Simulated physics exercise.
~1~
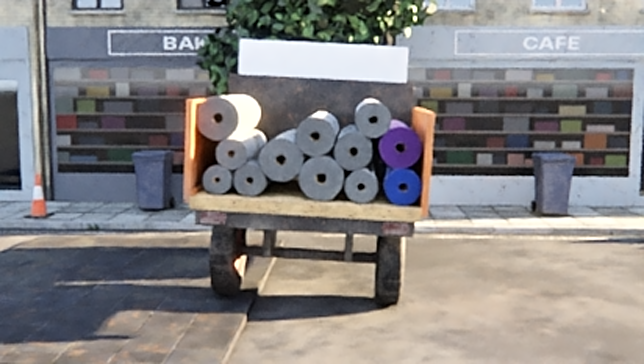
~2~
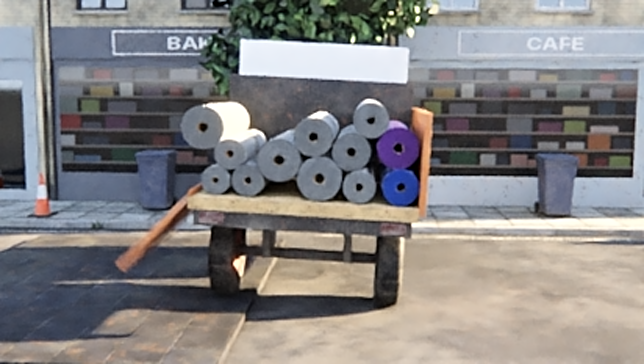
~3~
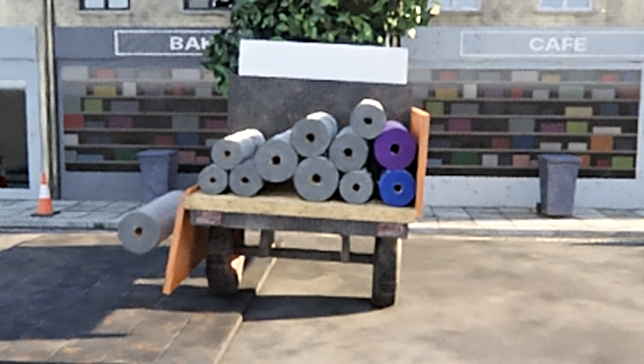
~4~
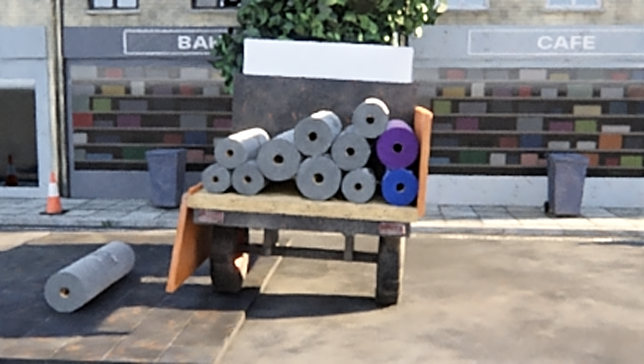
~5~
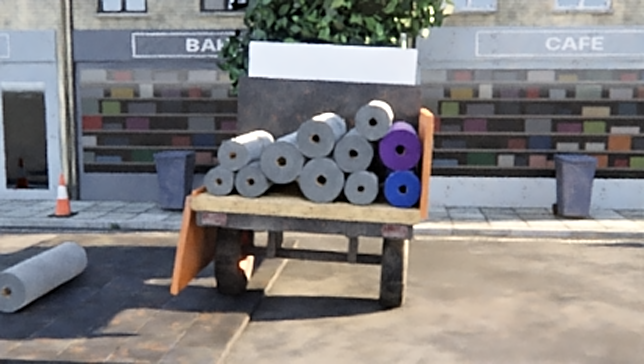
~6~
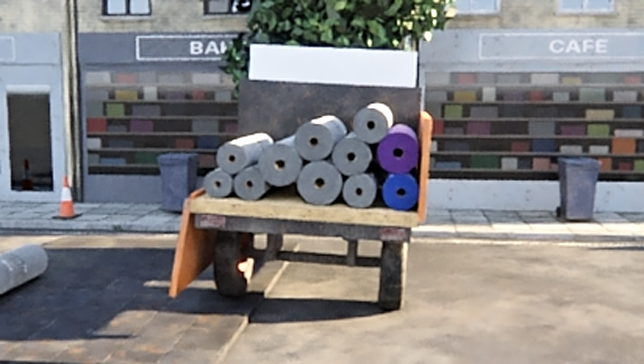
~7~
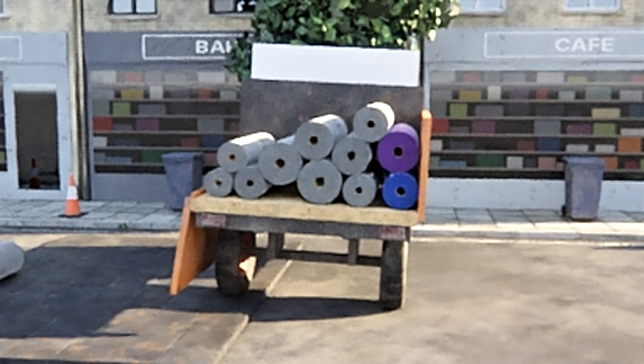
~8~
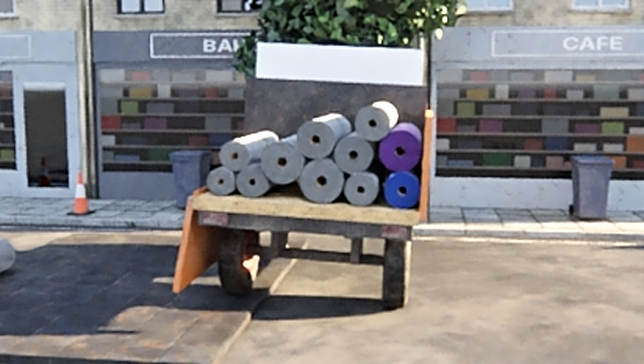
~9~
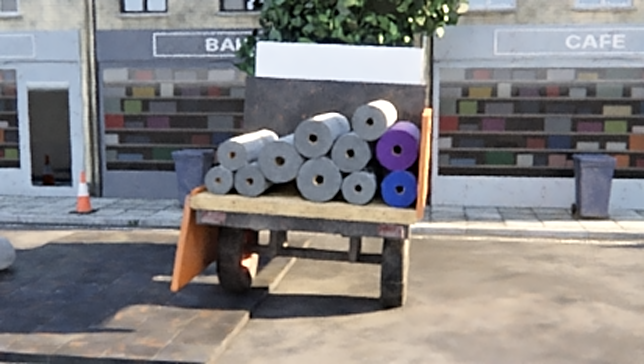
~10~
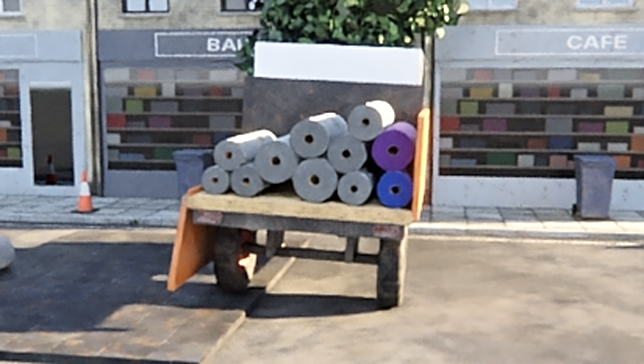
On a street, a lorry's left side drops and one pale roll falls off.
